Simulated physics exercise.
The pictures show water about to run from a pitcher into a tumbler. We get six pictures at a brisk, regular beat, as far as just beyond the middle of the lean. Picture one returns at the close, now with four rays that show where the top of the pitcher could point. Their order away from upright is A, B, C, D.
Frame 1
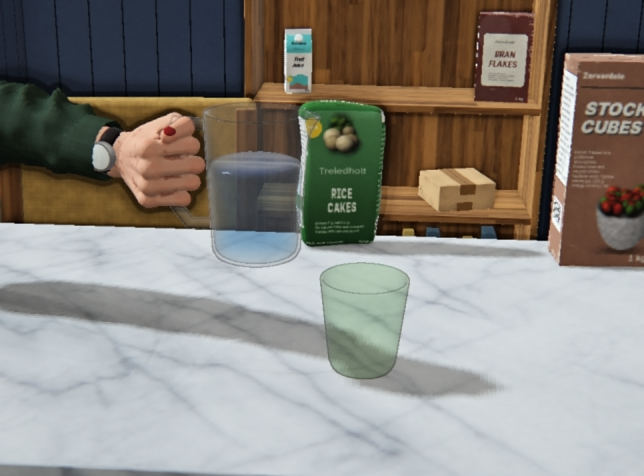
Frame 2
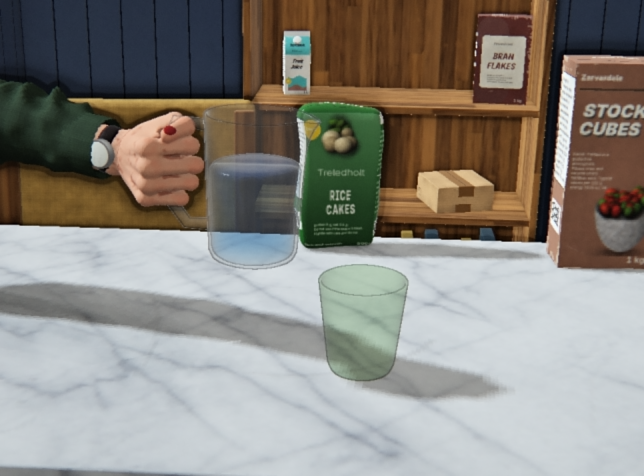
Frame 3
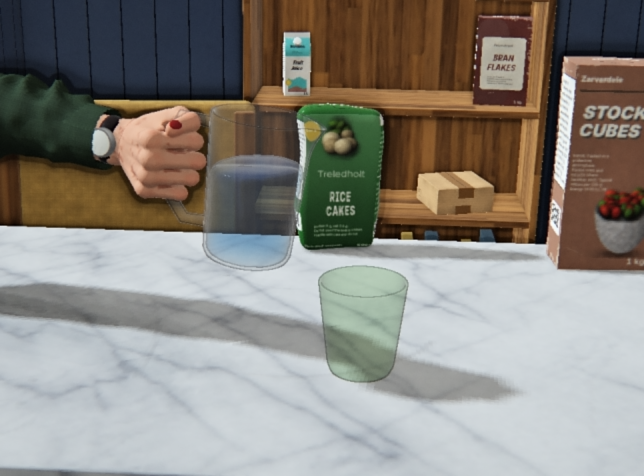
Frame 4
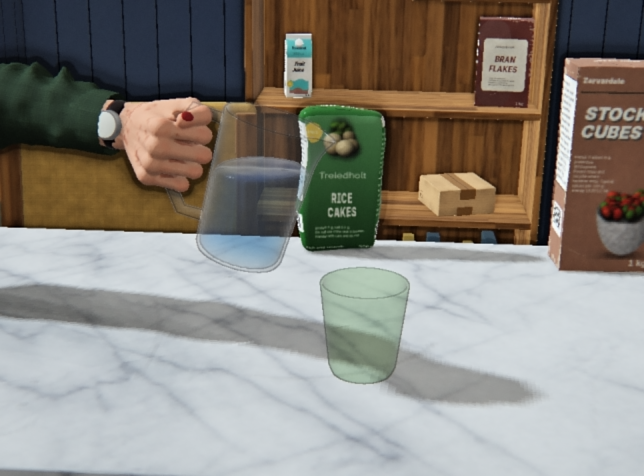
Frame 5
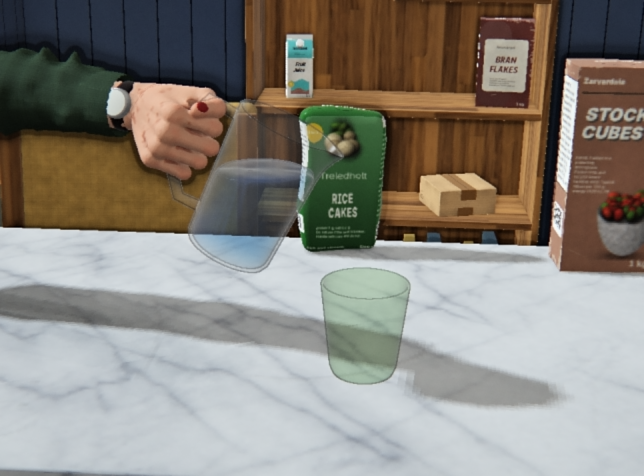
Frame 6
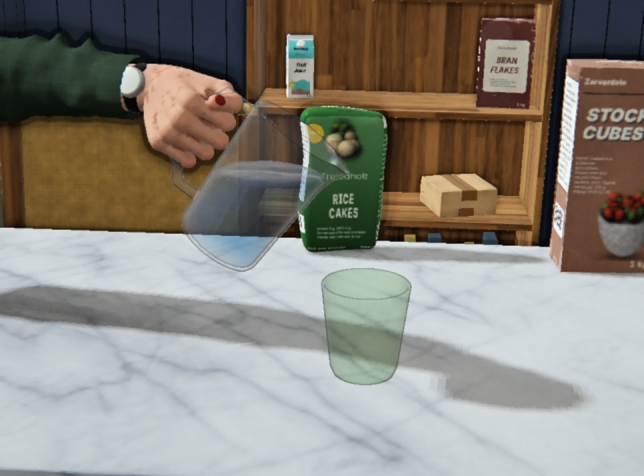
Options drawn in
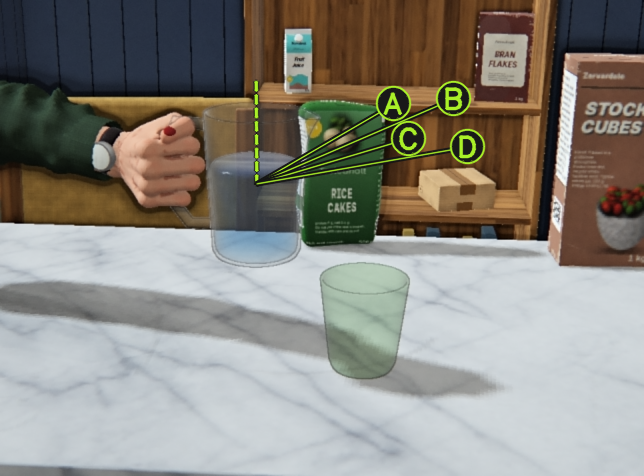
A hand tilting a clear pitcher of bluish water rightward above a marble counter, with a green tumbler standing empty nearby.
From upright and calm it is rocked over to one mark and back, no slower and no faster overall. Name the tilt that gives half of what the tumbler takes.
Go for C.
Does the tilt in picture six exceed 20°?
Yes.
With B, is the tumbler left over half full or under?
Under half.
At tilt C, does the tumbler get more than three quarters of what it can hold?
No.
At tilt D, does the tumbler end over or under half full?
Over half.
On the marked copy, A at (379, 112); B at (437, 105); C at (392, 143); D at (450, 150).
If A is chosen, the tumbler ends with about 18 % of what it can hold.
If B is chosen, the tumbler ends with about 33 % of what it can hold.
If C is chosen, the tumbler ends with about 52 % of what it can hold.
If D is chosen, the tumbler ends with about 66 % of what it can hold; 7 % of the water is spilt.
